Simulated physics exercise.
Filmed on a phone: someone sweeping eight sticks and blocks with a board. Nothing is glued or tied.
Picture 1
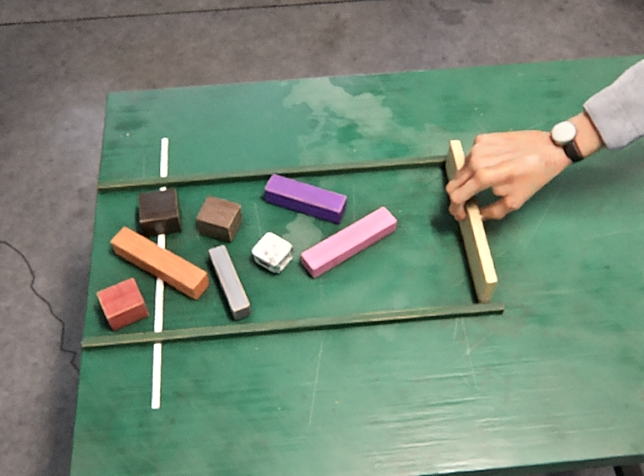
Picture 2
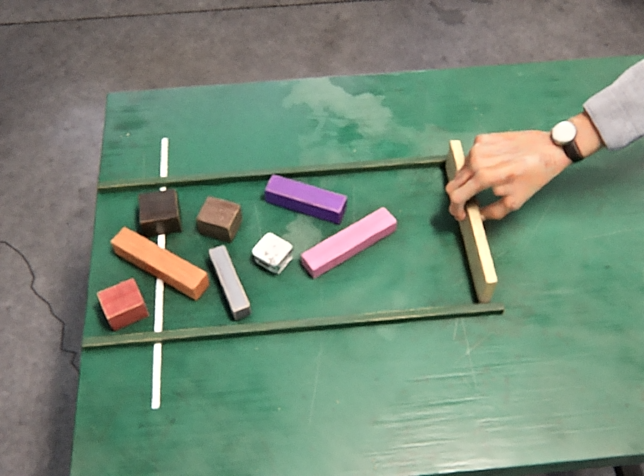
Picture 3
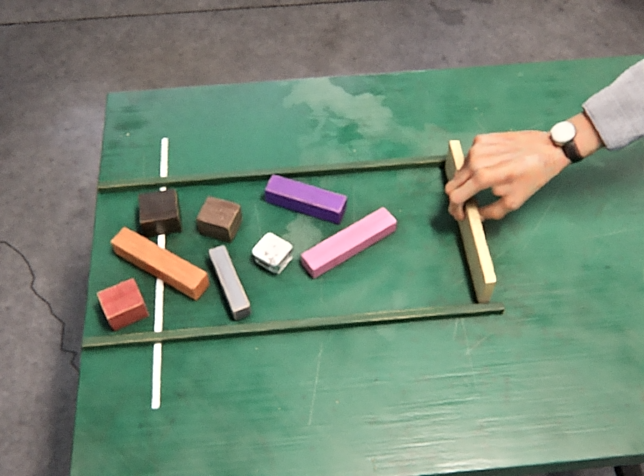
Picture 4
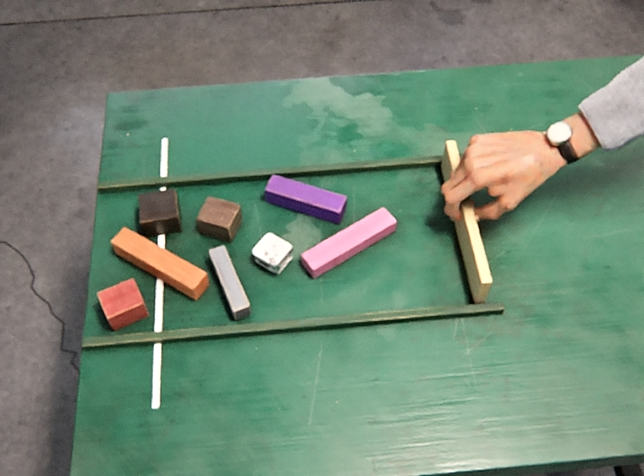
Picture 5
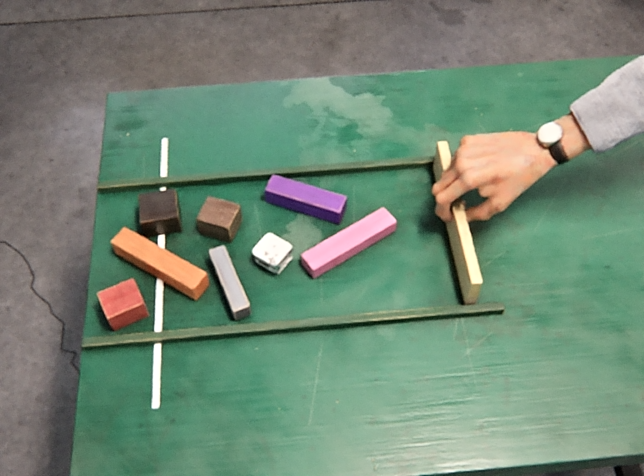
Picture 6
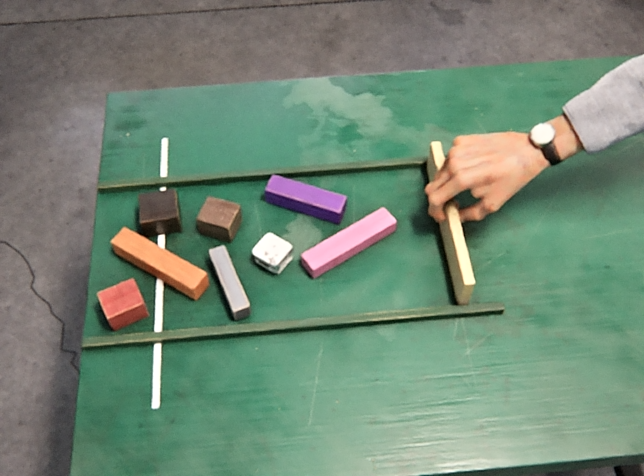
A hand wearing a wristwatch holds a pale board upright between two dark rails on a green table, barely moving at first. Then it slides the board slightly left, toward the scattered colored blocks and bars and a small white object. The board touches none of them, and they all stay still.
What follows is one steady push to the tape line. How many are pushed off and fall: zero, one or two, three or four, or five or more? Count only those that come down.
In the end the number that fall off is three or four.
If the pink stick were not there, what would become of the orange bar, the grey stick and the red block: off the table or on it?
The orange bar stays on; the grey stick holds on; the red block tumbles off.
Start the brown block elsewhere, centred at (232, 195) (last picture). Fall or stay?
Then it stays on.
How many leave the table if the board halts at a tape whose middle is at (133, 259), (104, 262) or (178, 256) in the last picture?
Down on the floor: 4, 7 and 1.
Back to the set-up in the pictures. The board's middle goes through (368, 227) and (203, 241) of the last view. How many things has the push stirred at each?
The counts are 1 and 8.
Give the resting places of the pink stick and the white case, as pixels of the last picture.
Near (148, 277) and (122, 266).
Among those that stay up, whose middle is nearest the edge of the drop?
The grey stick.
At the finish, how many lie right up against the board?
The number is 2.
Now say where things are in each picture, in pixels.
Red block (123, 304); black block (160, 213); orange bar (160, 263); board (469, 219); tape (161, 257), in the first frame.
Black block (160, 213); board (469, 219), in the second frame.
Orange bar (160, 263); white case (273, 255), in the third frame.
Red block (123, 305); grey stick (230, 282), in the fourth frame.
Black block (160, 213); brown block (220, 219), in the fifth frame.
Red block (123, 305); black block (160, 213); orange bar (160, 263); board (449, 221); tape (161, 257), in the sixth frame.
A little later, none off yet; red block at rest near (123, 305); black block at rest near (160, 213); orange bar at rest near (160, 263).
When it is over, the number that fall off is three or four; down, orange bar, black block and red block.
